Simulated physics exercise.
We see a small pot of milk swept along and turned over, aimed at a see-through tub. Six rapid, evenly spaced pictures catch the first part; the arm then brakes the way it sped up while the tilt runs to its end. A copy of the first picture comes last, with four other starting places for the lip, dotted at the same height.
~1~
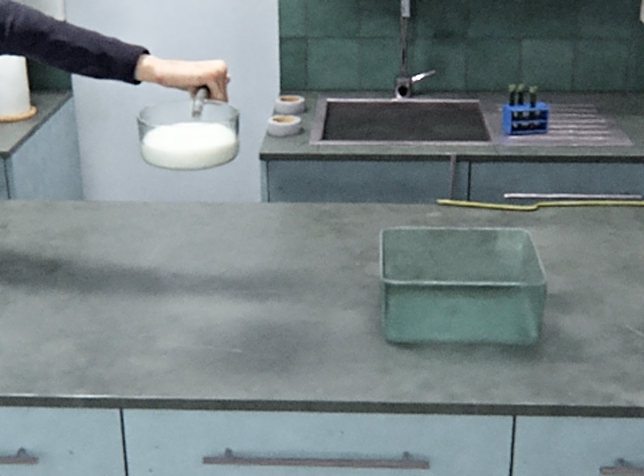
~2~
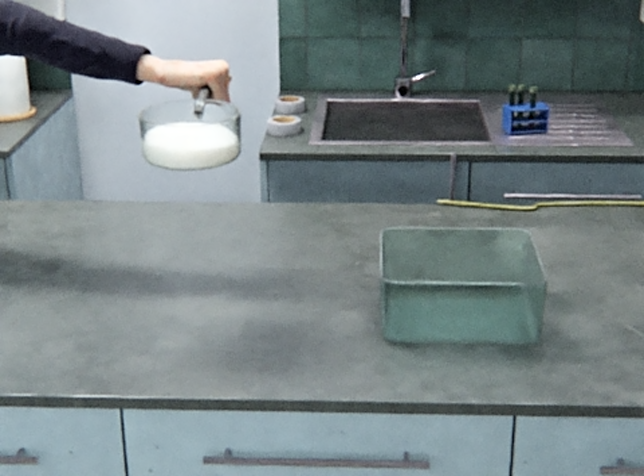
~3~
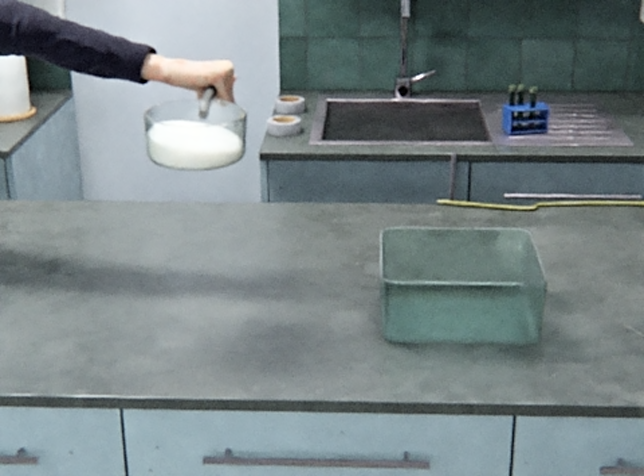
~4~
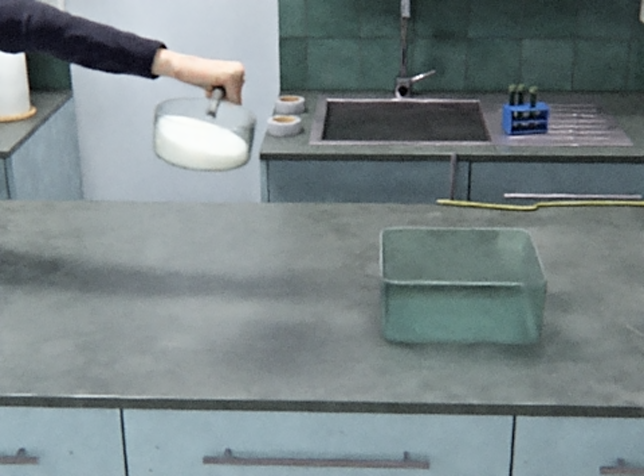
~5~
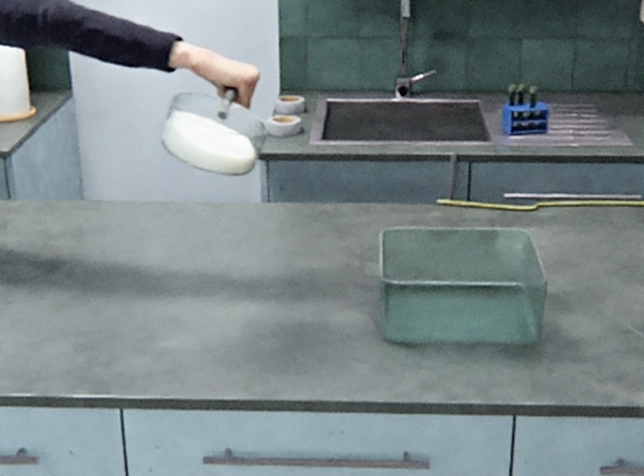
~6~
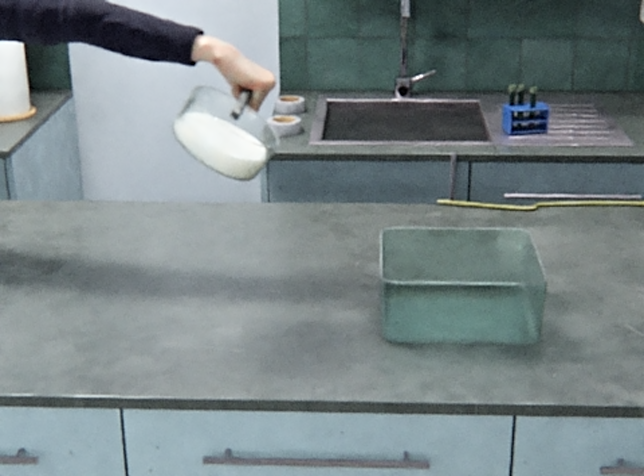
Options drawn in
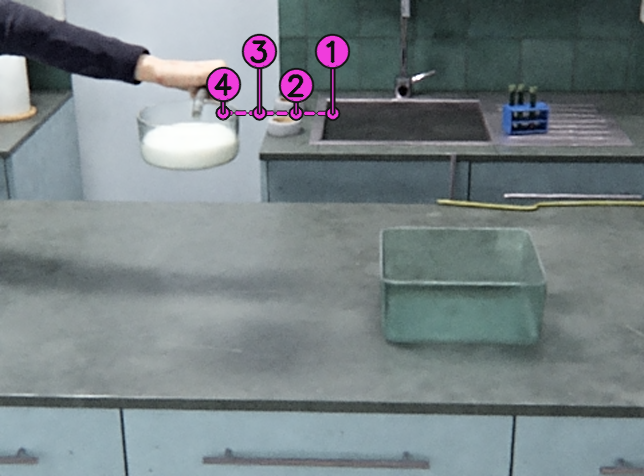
A small glass pot of milk, held by a hand reaching in from the left, hung level above the counter, then moved slightly right and tilted steadily toward a clear tub.
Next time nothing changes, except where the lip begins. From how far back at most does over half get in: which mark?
3.
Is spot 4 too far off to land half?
Yes, it does.
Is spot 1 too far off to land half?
No, not at all.
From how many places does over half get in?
Three of them.
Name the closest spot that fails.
4.
In magenta, 1 at (332, 113); 2 at (296, 113); 3 at (259, 113); 4 at (223, 112).
If 1 is chosen, about 81 % lands in the tub, 8 % falls short and 11 % goes beside or beyond.
If 2 is chosen, about 74 % lands in the tub, 7 % falls short and 19 % goes beside or beyond.
If 3 is chosen, about 70 % lands in the tub, 17 % falls short and 13 % goes beside or beyond.
If 4 is chosen, about 12 % lands in the tub, 86 % falls short.
